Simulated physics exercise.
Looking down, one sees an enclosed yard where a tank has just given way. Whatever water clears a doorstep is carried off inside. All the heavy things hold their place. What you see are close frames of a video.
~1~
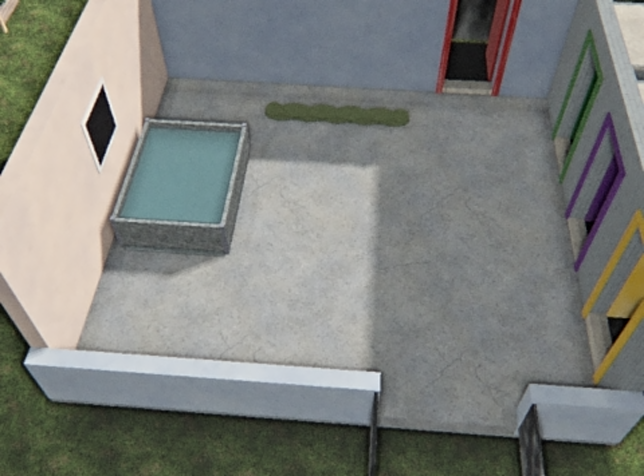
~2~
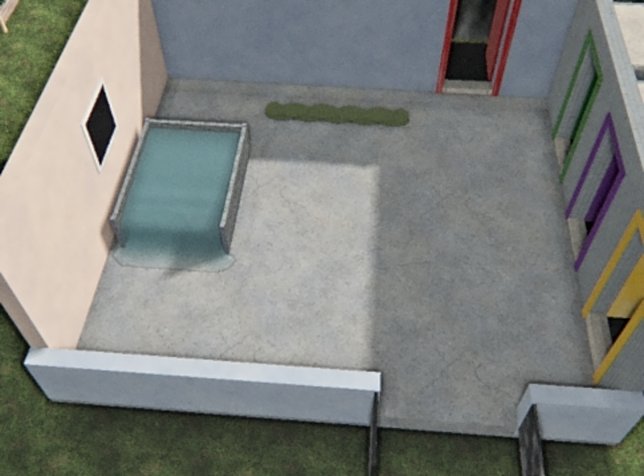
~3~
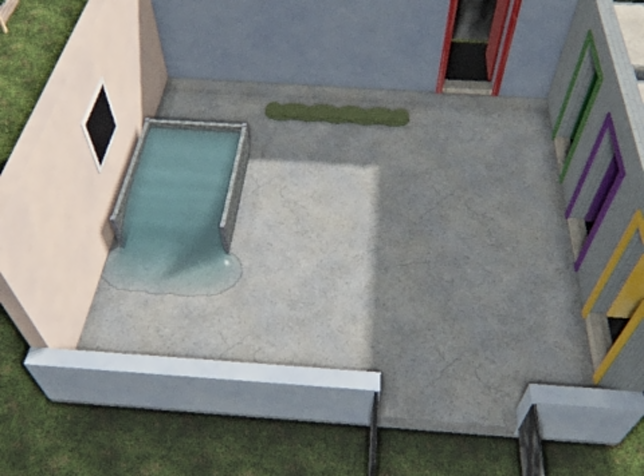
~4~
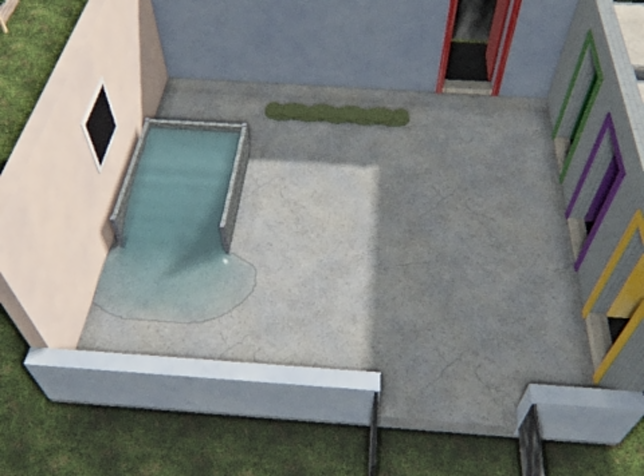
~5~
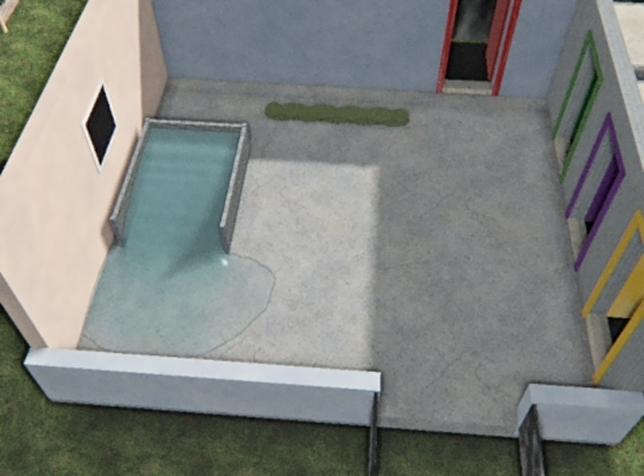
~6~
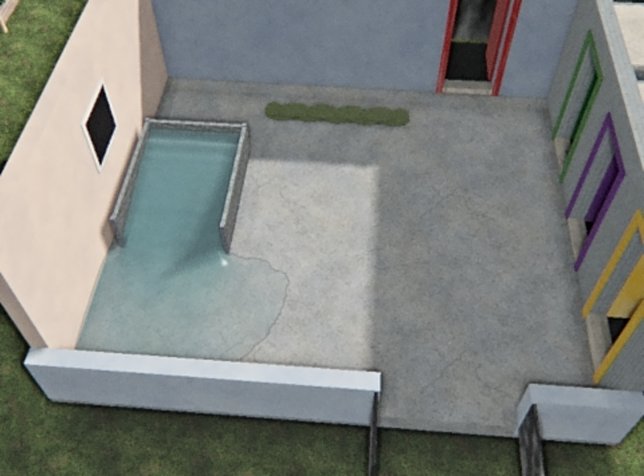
Water pours from the open near end of a stone tank and spreads across the yard.
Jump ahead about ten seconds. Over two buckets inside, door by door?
Door by door: The green door not over; the purple door over; the red door not over; the yellow door not over.
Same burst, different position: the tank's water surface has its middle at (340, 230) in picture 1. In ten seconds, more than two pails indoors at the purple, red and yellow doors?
Result: Purple door stays inside the limit, red door stays inside the limit, yellow door stays inside the limit.
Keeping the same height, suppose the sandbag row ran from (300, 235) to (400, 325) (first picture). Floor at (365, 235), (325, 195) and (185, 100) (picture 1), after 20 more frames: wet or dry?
Going in the order you gave, that's left unsoaked, then left unsoaked, then left unsoaked.
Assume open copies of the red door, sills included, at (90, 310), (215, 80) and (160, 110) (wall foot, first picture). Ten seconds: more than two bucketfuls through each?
Same order as asked - exceeds the limit, stays within the limit and stays within the limit.
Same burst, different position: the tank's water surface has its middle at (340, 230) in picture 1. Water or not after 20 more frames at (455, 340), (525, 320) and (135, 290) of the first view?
In that order: Reached by the flood, reached by the flood, reached by the flood.
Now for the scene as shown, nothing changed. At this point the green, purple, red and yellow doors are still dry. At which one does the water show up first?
It's the yellow one.
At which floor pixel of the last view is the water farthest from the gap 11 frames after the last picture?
At about (433, 402).
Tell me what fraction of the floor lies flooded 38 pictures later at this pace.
Around 65 percent, give or take.
A moment on, water covers 15 % of the floor; the green door not reached, the purple door not reached, the red door not reached, the yellow door not reached.
Next, water covers 20 % of the floor; the green door not reached, the purple door not reached, the red door not reached, the yellow door not reached.
Then, water covers 40 % of the floor; the green door not reached, the purple door not reached, the red door not reached, the yellow door wet at the sill, nothing in.
Later, water covers 65 % of the floor; the green door wet at the sill, nothing in, the purple door over two buckets in, the red door not reached, the yellow door wet at the sill, nothing in.
In the end, water covers 75 % of the floor; the green door wet at the sill, nothing in, the purple door over two buckets in, the red door wet at the sill, nothing in, the yellow door wet at the sill, nothing in.
